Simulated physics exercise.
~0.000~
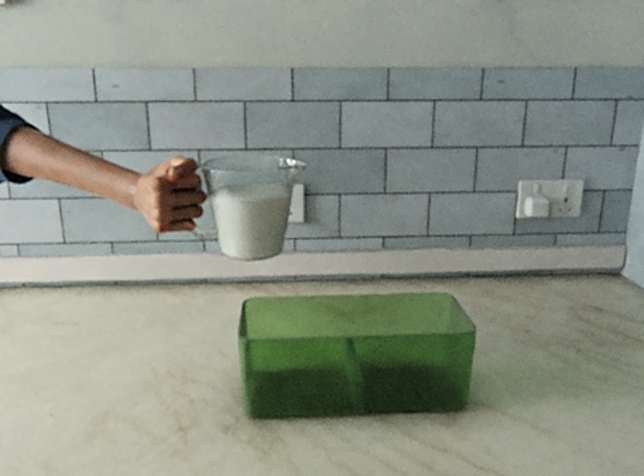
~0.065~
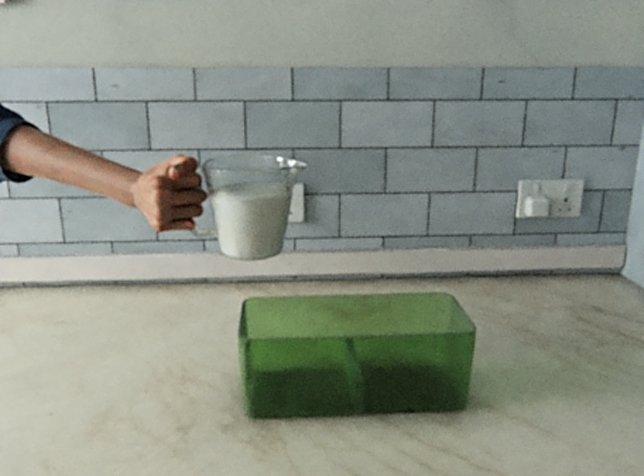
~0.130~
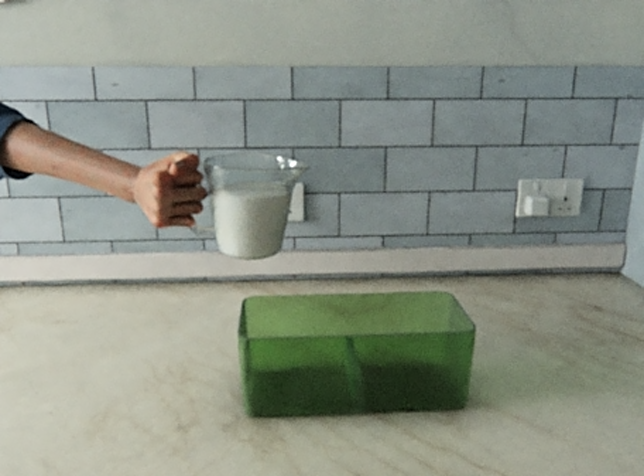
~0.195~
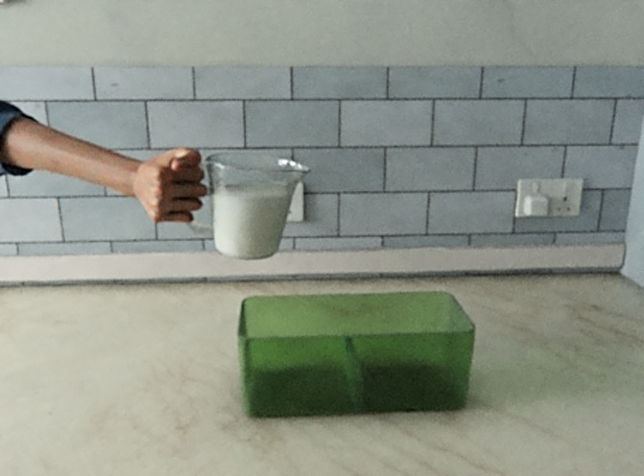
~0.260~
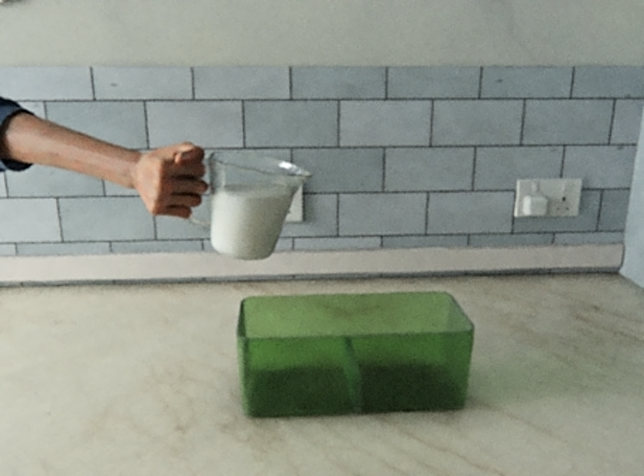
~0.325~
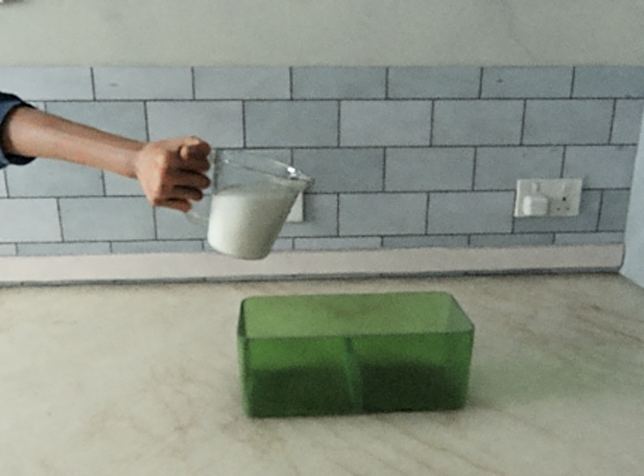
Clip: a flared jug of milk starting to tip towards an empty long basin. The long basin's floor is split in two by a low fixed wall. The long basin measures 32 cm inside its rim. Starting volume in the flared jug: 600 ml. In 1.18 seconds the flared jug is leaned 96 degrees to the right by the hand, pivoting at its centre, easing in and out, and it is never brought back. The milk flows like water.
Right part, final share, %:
61 %.
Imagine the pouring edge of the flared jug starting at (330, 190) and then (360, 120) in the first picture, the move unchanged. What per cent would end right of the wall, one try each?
Result: 90 per cent, then 90 per cent.
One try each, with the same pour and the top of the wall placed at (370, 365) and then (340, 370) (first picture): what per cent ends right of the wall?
First try about 15 %, second try about 85 %.
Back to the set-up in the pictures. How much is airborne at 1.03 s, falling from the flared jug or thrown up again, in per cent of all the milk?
Estimate: Around 22 per cent.
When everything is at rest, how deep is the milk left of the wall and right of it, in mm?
Roughly 10 mm on the left side and 18 mm on the right side.
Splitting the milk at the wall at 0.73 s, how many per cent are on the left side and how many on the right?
Left about 0, right about 1.
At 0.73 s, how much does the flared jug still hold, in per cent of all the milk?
Around 84 percent.
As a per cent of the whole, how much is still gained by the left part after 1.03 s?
About 30 per cent.
After 0.73 s the tilt is 66° and 83 per cent is still to pour, 0 is left of the wall and 1 right of it.
After 1.03 s the tilt is 92° and 28 per cent is still to pour, 9 is left of the wall and 41 right of it.
After 1.34 s the tilt is 96° and 2 per cent is still to pour, 32 is left of the wall and 61 right of it.
After 1.68 s the tilt is 96° and 0 per cent is still to pour, 38 is left of the wall and 61 right of it.
In the end 38 per cent lies left of the wall, 61 right of it and 1 outside.
